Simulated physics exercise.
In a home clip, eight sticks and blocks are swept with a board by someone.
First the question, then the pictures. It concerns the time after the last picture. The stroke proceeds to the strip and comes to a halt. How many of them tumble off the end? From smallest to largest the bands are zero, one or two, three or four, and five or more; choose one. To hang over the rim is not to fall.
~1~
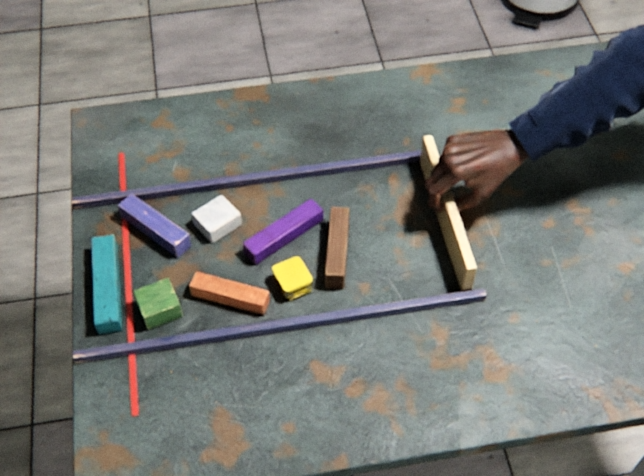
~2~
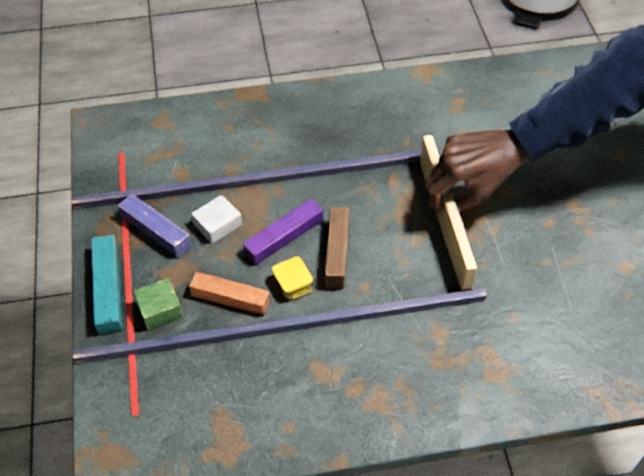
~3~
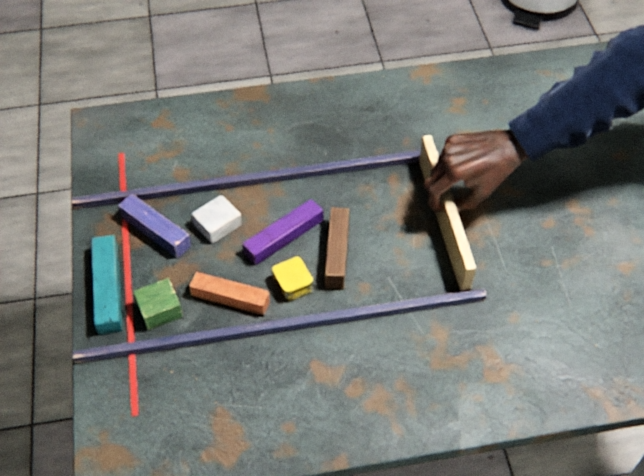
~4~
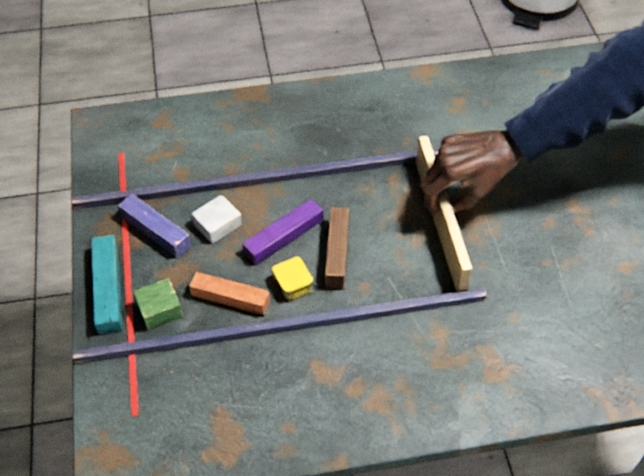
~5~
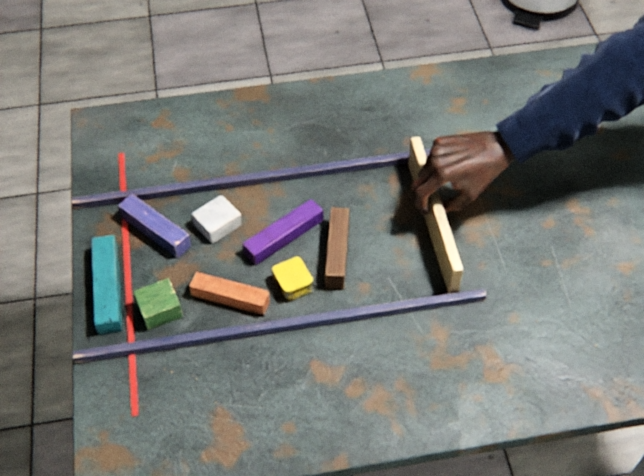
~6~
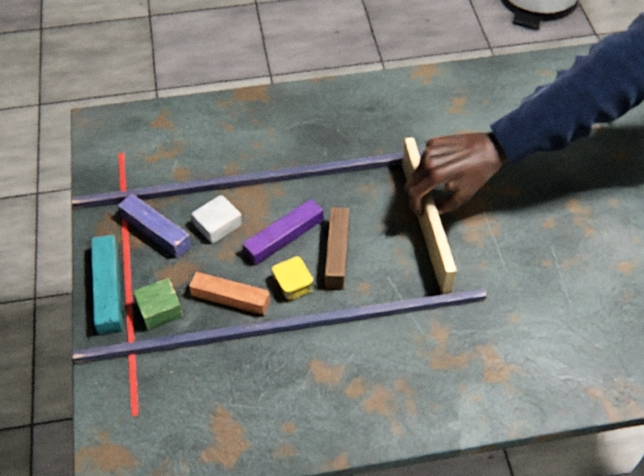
The right band is three or four.
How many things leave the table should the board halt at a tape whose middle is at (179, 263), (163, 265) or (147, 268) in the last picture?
Floor tally per try: 1 / 2 / 2.
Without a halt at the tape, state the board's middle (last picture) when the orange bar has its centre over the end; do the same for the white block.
Roughly (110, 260); for the second one, roughly (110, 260).
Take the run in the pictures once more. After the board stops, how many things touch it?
I count 3 of them.
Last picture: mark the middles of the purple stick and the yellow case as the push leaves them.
Going in order: First (90, 254), then (93, 297).
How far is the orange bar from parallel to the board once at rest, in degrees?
It is near 65° out of line.
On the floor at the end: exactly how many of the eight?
Count = 3.
Early on, none off yet; turquoise bar at rest near (107, 283); green block at rest near (158, 304); blue bar at rest near (154, 226).
Finally, the number that fall off is three or four; lost, blue bar, green block and turquoise bar.
